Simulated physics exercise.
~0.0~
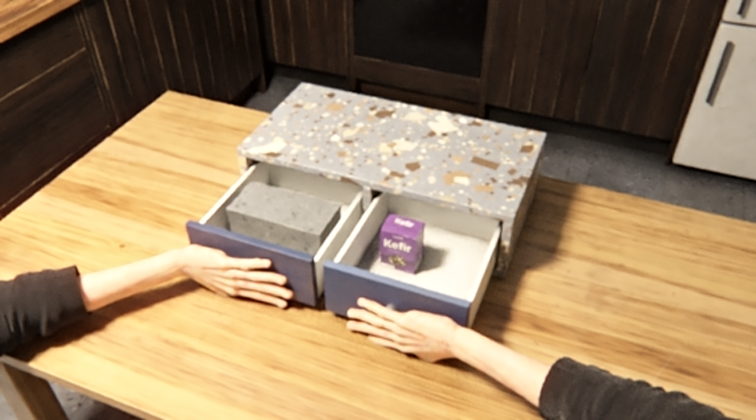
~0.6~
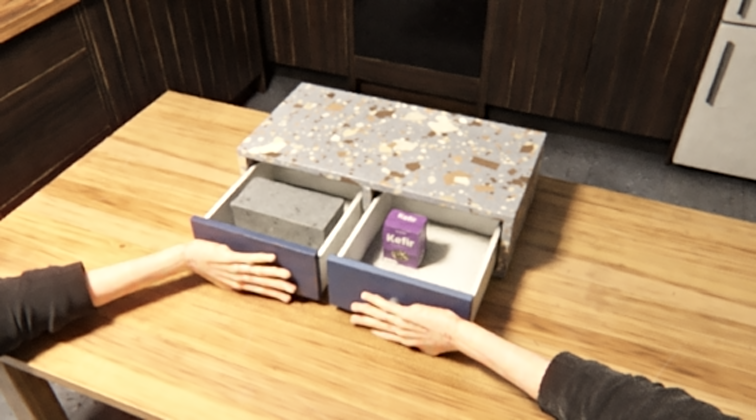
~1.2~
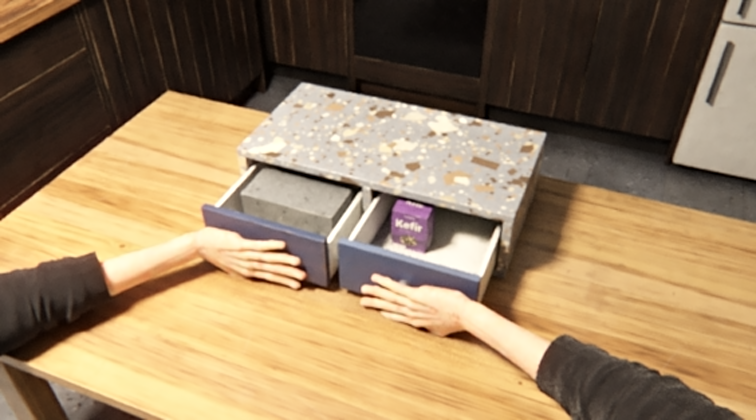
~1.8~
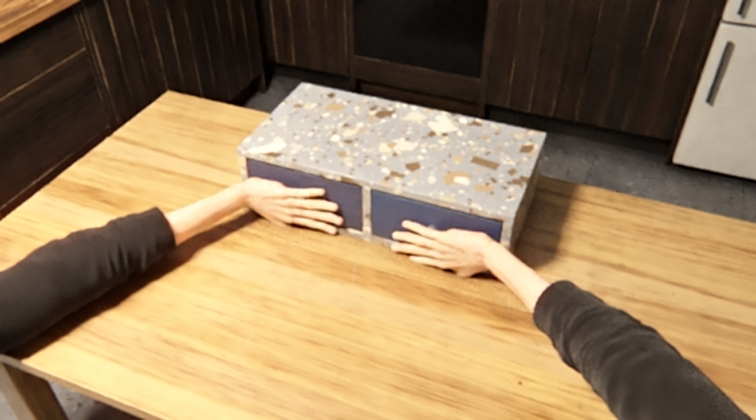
Two blue-fronted drawers stand open side by side in a speckled stone-topped chest on a wooden table, seen from above in a kitchen with dark wood cabinets. The left drawer holds a grey brick, and the right one holds an upright purple carton. Two hands in dark sleeves, one flat against each front, begin pushing the drawers slowly inward. The brick and the carton ride back with them toward the chest, the carton staying upright as both drawers reach about halfway. The hands keep pushing until both drawers are fully shut, their fronts flush and their contents hidden.
